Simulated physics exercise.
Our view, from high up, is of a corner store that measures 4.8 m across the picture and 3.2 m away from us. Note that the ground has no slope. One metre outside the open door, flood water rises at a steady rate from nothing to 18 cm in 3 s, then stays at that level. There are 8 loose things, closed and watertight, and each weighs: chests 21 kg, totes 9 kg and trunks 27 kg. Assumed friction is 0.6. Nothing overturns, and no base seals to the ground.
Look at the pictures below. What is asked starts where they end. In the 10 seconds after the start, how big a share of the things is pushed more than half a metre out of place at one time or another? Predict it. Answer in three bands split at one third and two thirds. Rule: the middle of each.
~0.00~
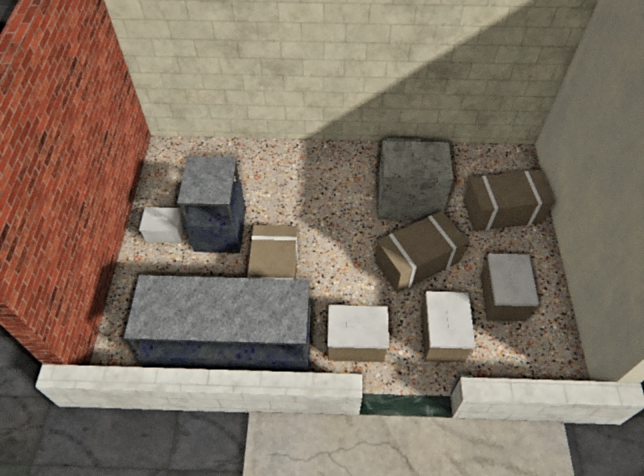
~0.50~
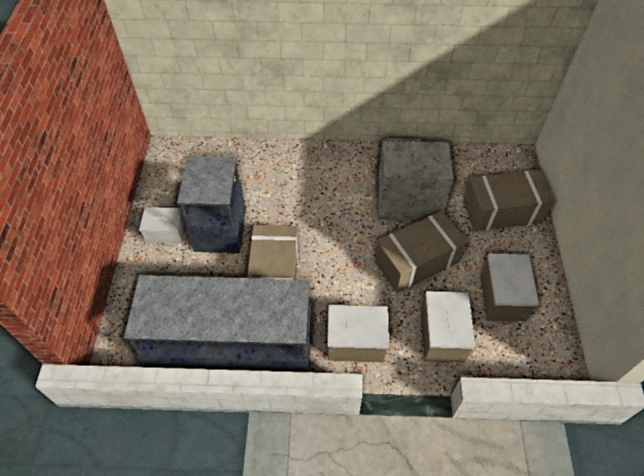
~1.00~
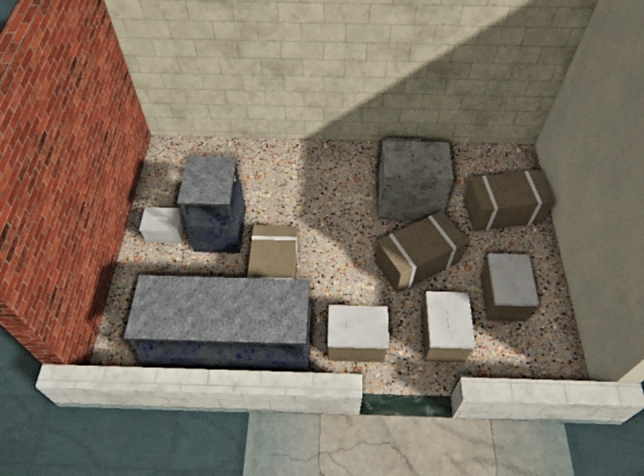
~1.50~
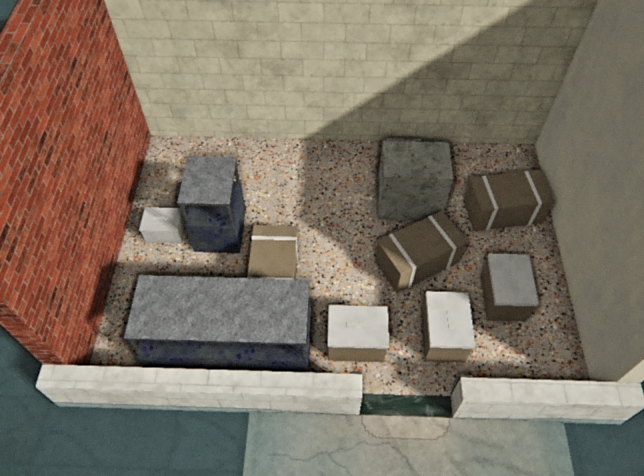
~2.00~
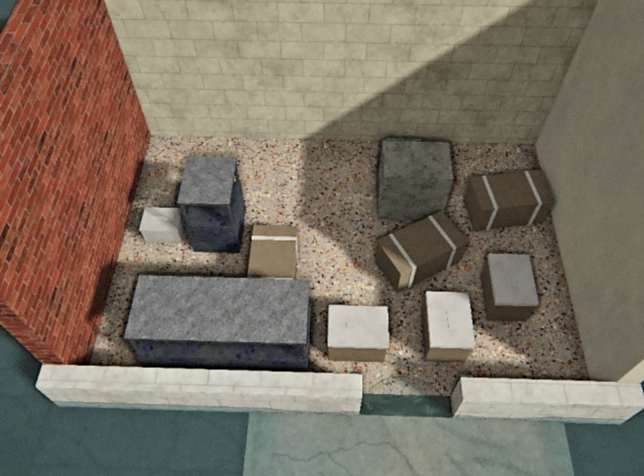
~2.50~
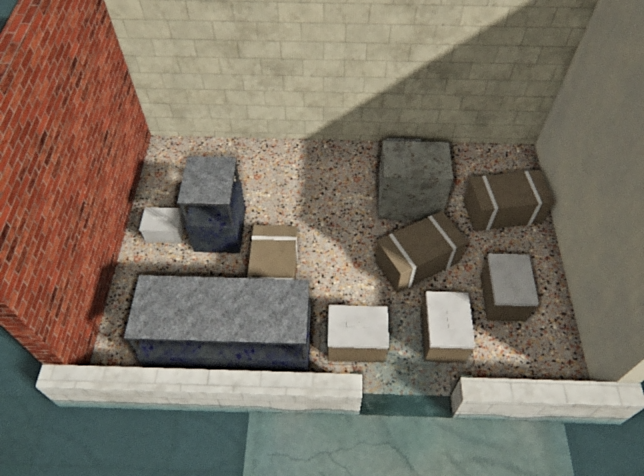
Under a third.
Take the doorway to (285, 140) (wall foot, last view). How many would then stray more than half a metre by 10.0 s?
You'd get 0 in that case.
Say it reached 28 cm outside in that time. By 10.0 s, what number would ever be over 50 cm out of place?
With that change, 7 of them.
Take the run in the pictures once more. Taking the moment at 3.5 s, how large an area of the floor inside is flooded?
Wet: Near 2.0 m2.
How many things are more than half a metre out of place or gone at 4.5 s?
By my tally, 0.
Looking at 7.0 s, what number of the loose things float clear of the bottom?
I'd say 0 of them.
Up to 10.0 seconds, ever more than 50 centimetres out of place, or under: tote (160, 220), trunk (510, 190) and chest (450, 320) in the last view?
Taking them in that order, the first is within the limit, the second within the limit and the third within the limit.
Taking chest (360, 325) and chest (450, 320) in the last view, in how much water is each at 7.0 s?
Some 7 cm at the first, some 8 cm at the second.
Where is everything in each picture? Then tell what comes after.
The first frame shows a chest at (450, 318), on the bottom; a tote at (404, 148), on the bottom; 0.0 m2 under water; 0 of 8 have shifted.
The second frame shows a chest at (450, 318) rests on the ground; a tote at (404, 148), on the bottom; 0.0 m2 under water; 0 of 8 have shifted.
The third frame shows a chest at (450, 318) rests on the ground; a tote at (404, 148) rests on the ground; water covers 0.0 m2; 0 of 8 have shifted.
The fourth frame shows a chest at (450, 318), on the bottom; a tote at (404, 148), on the bottom; 0.0 m2 under water; 0 of 8 have shifted.
The fifth frame shows a chest at (450, 318), on the bottom; a tote at (404, 148) rests on the ground; 0.1 m2 under water; 0 of 8 have shifted.
The sixth frame shows a chest at (450, 318) rests on the ground; a tote at (404, 148), on the bottom; 0.5 m2 under water; 0 of 8 have shifted.
After 3.5 s 0 of 8 are over 50 cm from their spots; 0 afloat.
After 4.5 s 0 of 8 are over 50 cm from their spots; 0 afloat.
After 7.0 s 1 of 8 are over 50 cm from their spots; 0 afloat.
After 10.0 s 1 of 8 are over 50 cm from their spots, and 1 have been at some point; 1 afloat.
